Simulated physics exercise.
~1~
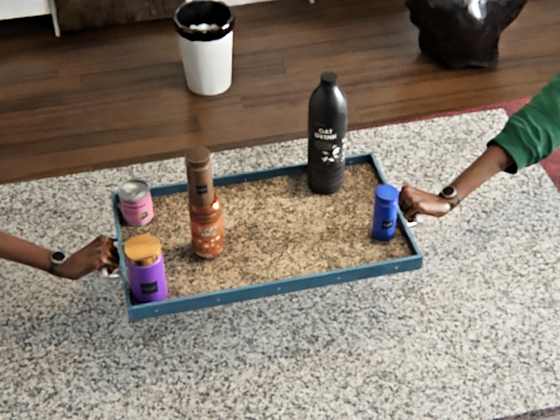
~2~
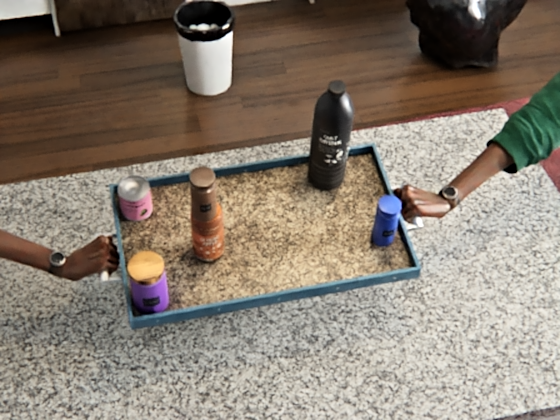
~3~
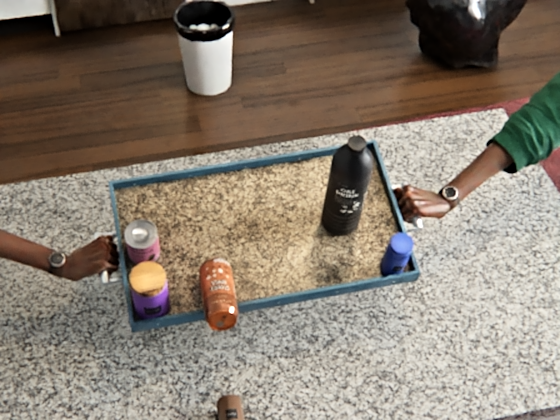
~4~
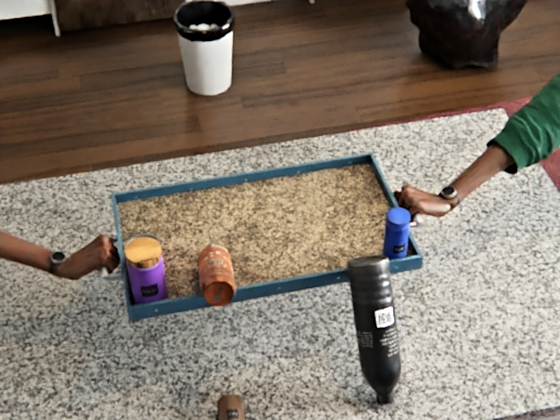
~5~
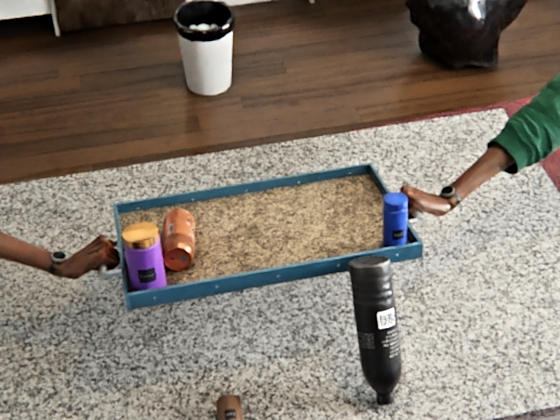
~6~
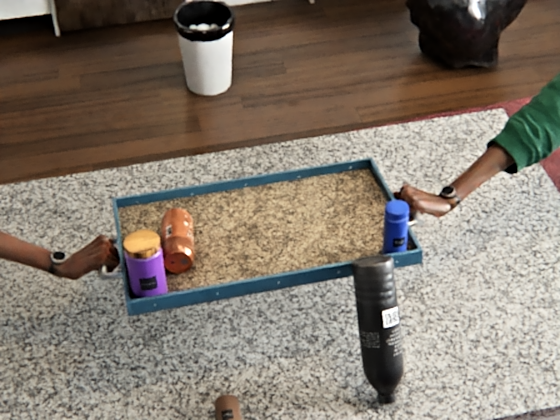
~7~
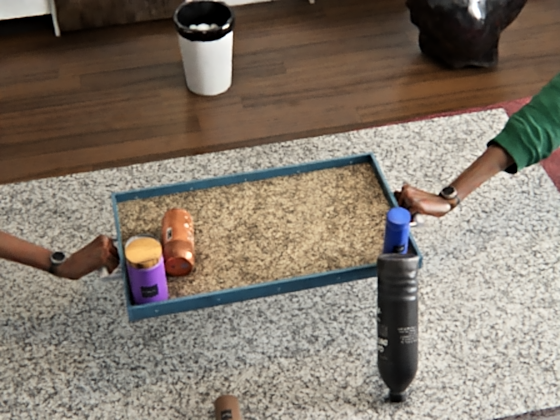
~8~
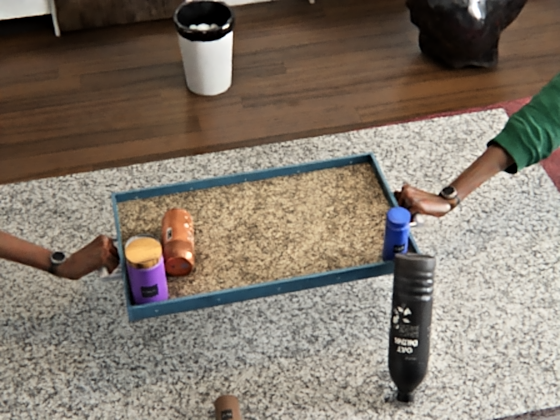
A hand-held tray tips forward, drops a brown shaker and black bottle, then tilts back and levels.
